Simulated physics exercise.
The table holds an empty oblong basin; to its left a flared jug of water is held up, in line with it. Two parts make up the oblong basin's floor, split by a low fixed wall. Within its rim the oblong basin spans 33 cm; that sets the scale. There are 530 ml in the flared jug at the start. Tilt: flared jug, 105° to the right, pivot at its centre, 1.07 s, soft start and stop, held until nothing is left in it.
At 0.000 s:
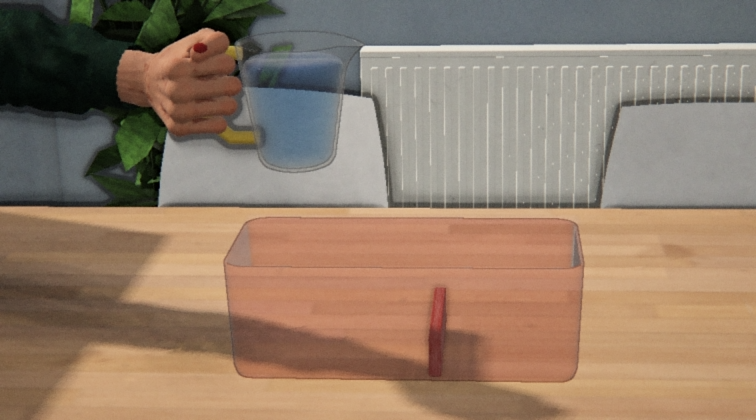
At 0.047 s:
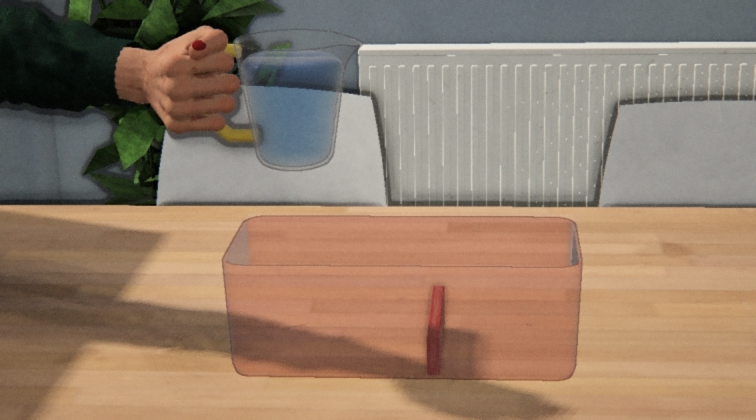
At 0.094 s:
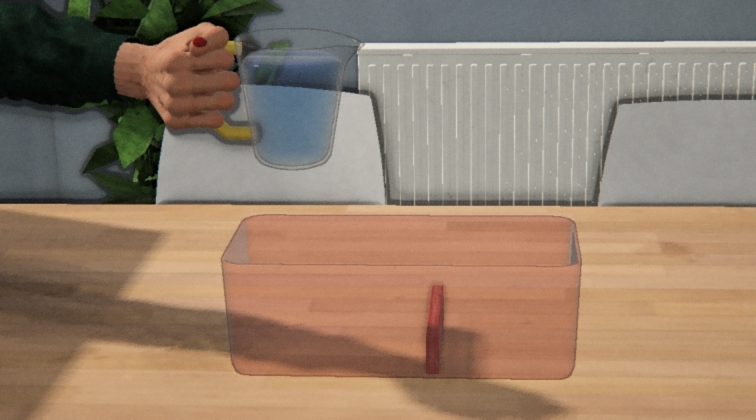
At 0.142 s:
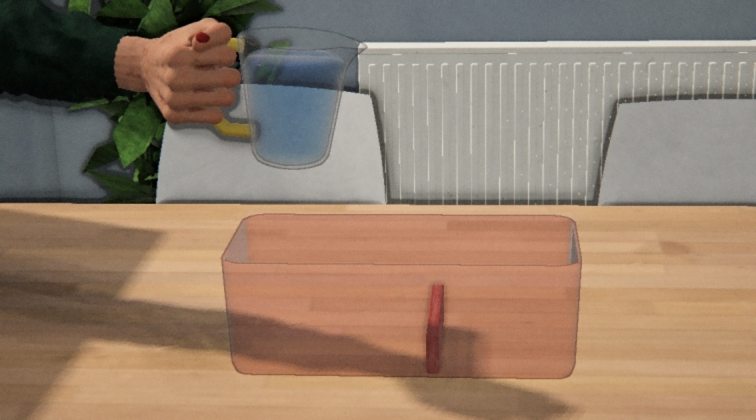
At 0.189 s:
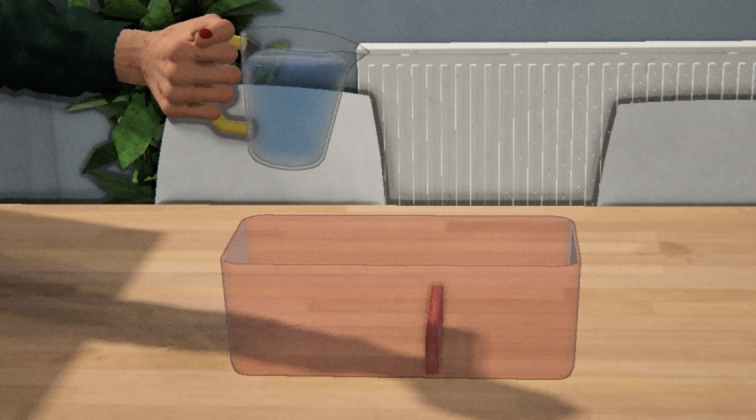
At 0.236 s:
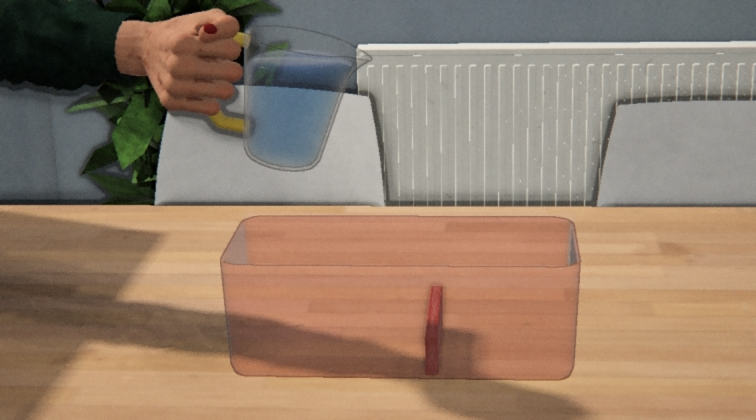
A hand in a dark green sleeve holds a clear, flared jug of blue water by its yellow handle at the upper left, above a wooden table. Seen from the front and slightly above, an empty, see-through reddish oblong basin with a short red upright piece inside sits before pale chairs, a white radiator and a leafy plant. The hand slowly tilts the jug slightly rightward, while the basin stays still.
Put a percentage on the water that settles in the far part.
Roughly 56 per cent ends up there.
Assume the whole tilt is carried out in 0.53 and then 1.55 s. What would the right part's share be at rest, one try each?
In turn about 35 and 65 per cent.
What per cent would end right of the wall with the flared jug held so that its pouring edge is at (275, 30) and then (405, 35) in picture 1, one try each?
Try 1: 5 %; try 2: 90 %.
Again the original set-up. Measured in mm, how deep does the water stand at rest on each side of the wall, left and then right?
The left ends up at roughly 8 mm, with the right at roughly 18 mm.
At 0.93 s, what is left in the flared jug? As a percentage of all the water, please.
Close to 18 percent of the total.
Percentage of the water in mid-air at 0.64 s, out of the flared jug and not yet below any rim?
My guess is roughly 20 %.
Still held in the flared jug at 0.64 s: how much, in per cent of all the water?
Around 74 in a hundred.
Then, 0.64 s in, the tilt is 68° and 74 per cent is still to pour, 0 is left of the wall and 6 right of it.
Then, 0.93 s in, the tilt is 101° and 19 per cent is still to pour, 17 is left of the wall and 47 right of it.
Then, 1.24 s in, the tilt is 105° and 0 per cent is still to pour, 43 is left of the wall and 56 right of it.
Then, 1.57 s in, the tilt is 105° and 0 per cent is still to pour, 43 is left of the wall and 56 right of it.
Finally, 43 per cent lies left of the wall, 56 right of it and 1 outside.
